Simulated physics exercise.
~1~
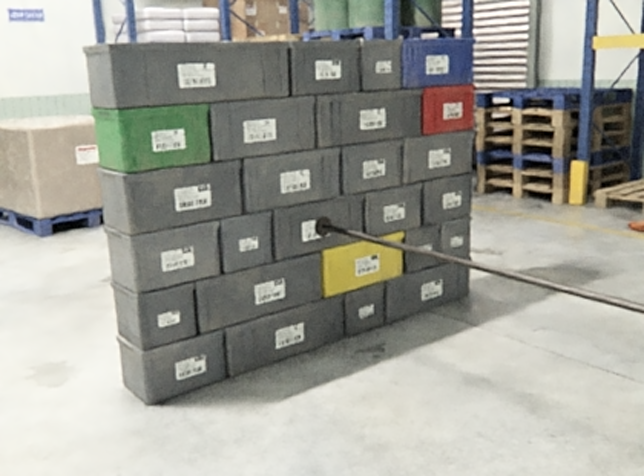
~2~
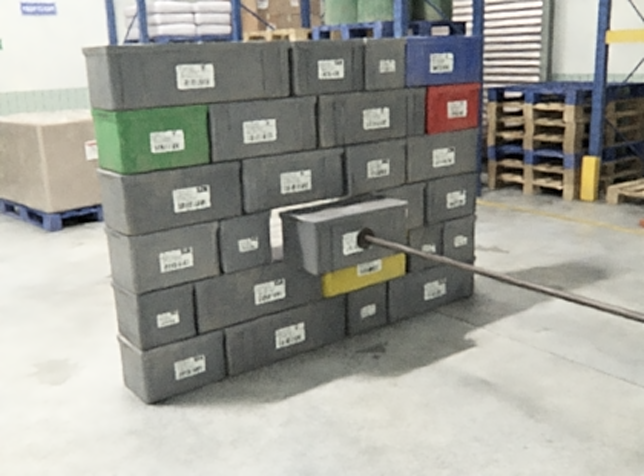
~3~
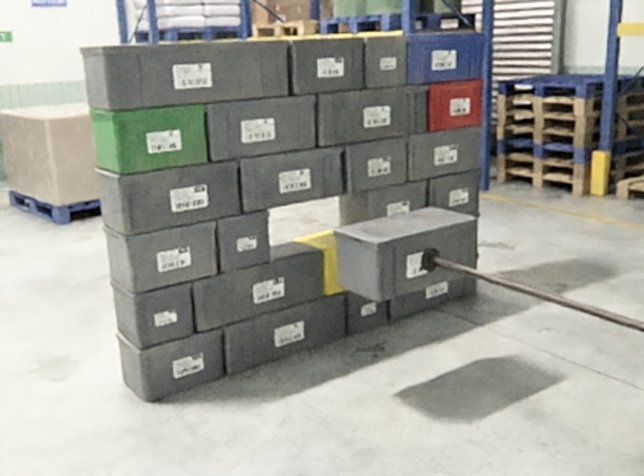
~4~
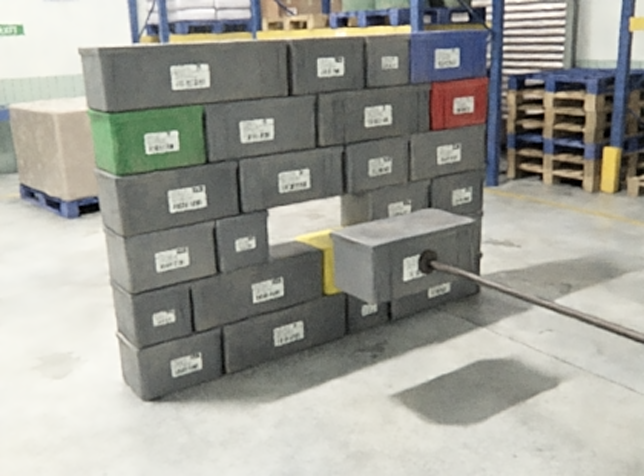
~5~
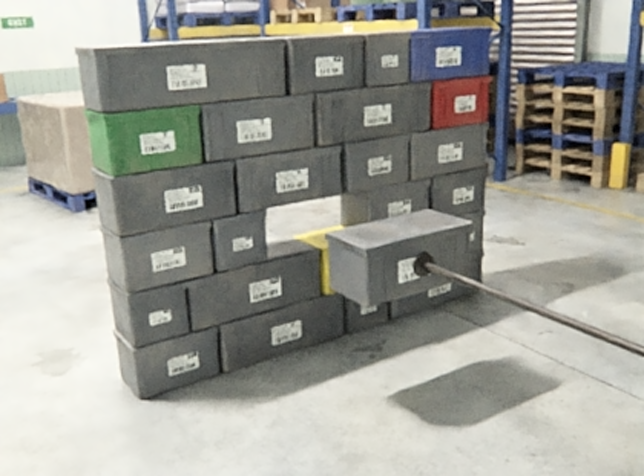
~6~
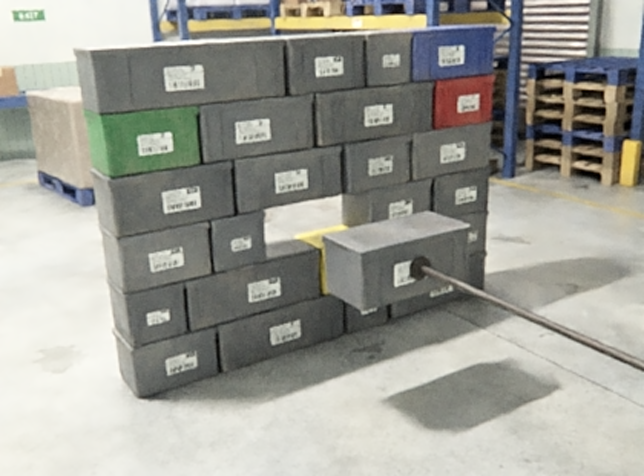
In a warehouse with pallets and racking behind, grey lidded totes stand stacked in a wall with staggered joints, a few of them green, red, blue and yellow. A long, thin rod reaching in from the right touches a grey tote in the middle, just above the yellow one. The rod draws that tote forward and to the right until it comes clear of the wall, leaving an open gap. The tote then hangs on the rod's end above its shadow while the view drifts slightly sideways. The rest of the wall stays standing, the blue tote still on top.
